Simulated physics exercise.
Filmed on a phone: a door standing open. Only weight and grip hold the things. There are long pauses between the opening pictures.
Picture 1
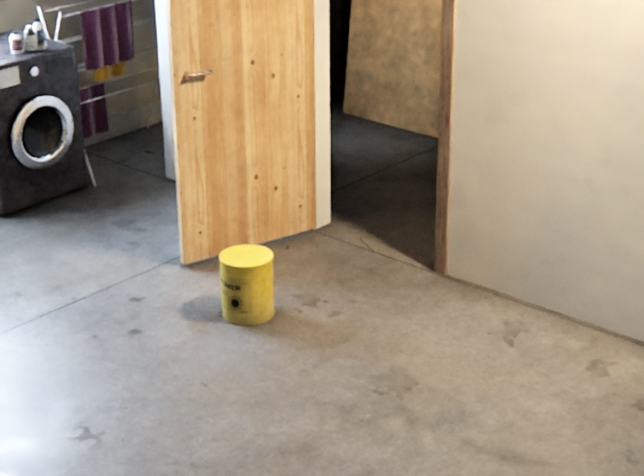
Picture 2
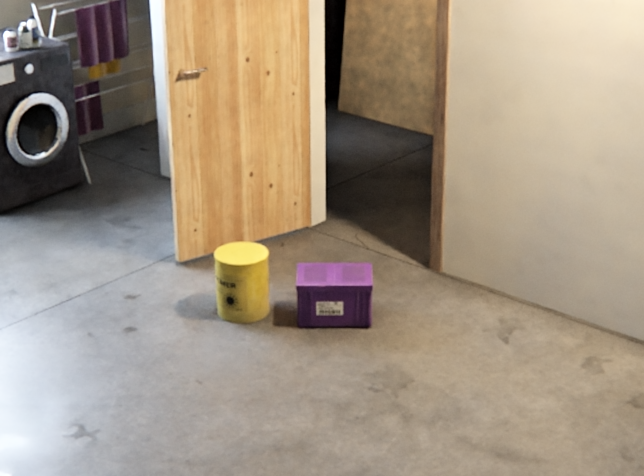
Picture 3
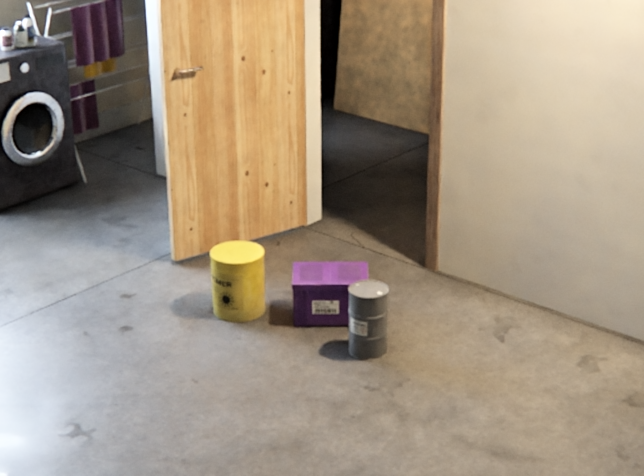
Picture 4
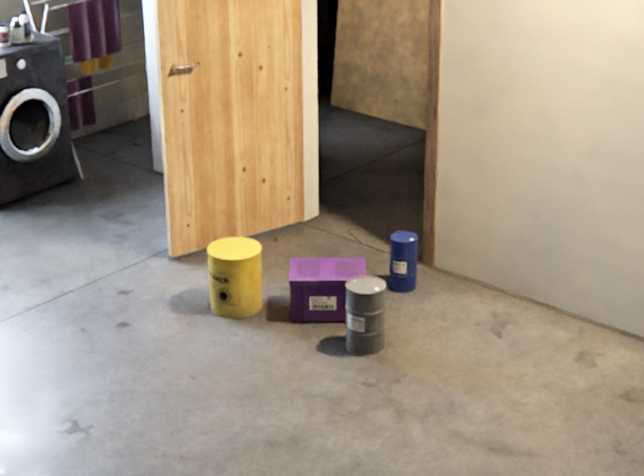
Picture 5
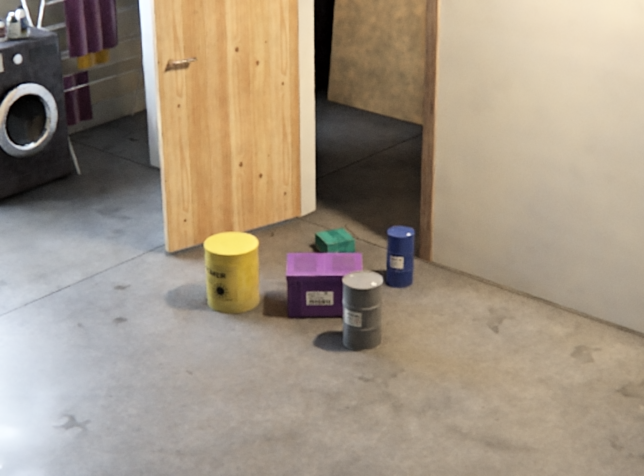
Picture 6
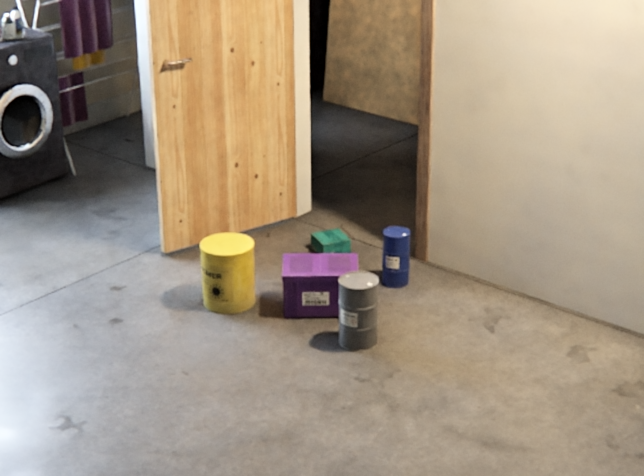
Laundry room with a wooden door standing open and still, a purple tote, grey canister, blue canister and turquoise box appearing in turn beside a yellow pail.
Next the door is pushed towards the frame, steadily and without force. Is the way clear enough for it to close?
It shuts.
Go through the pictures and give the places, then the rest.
In the first picture, door wide open and still.
In the second picture, door wide open and still; yellow pail (242, 283).
In the third picture, door wide open and still; grey canister (368, 320); purple tote (330, 294).
In the fourth picture, door wide open and still; blue canister (403, 262); yellow pail (236, 278).
In the fifth picture, door wide open and still; grey canister (363, 311); purple tote (325, 285).
In the sixth picture, door wide open and still; turquoise box (331, 244); blue canister (396, 257).
Then, 1.20 s past the last view, open by 73°.
Then, 2.20 s past the last view, open by 29°; turquoise box displaced a little near (342, 242).
Then, 2.60 s past the last view, open by 12°; turquoise box displaced about its own width near (366, 236).
Finally, open by 0°; moved from the start, turquoise box; the other 4 still in place. Final places as the last picture's camera would see them, turquoise box near (380, 229).
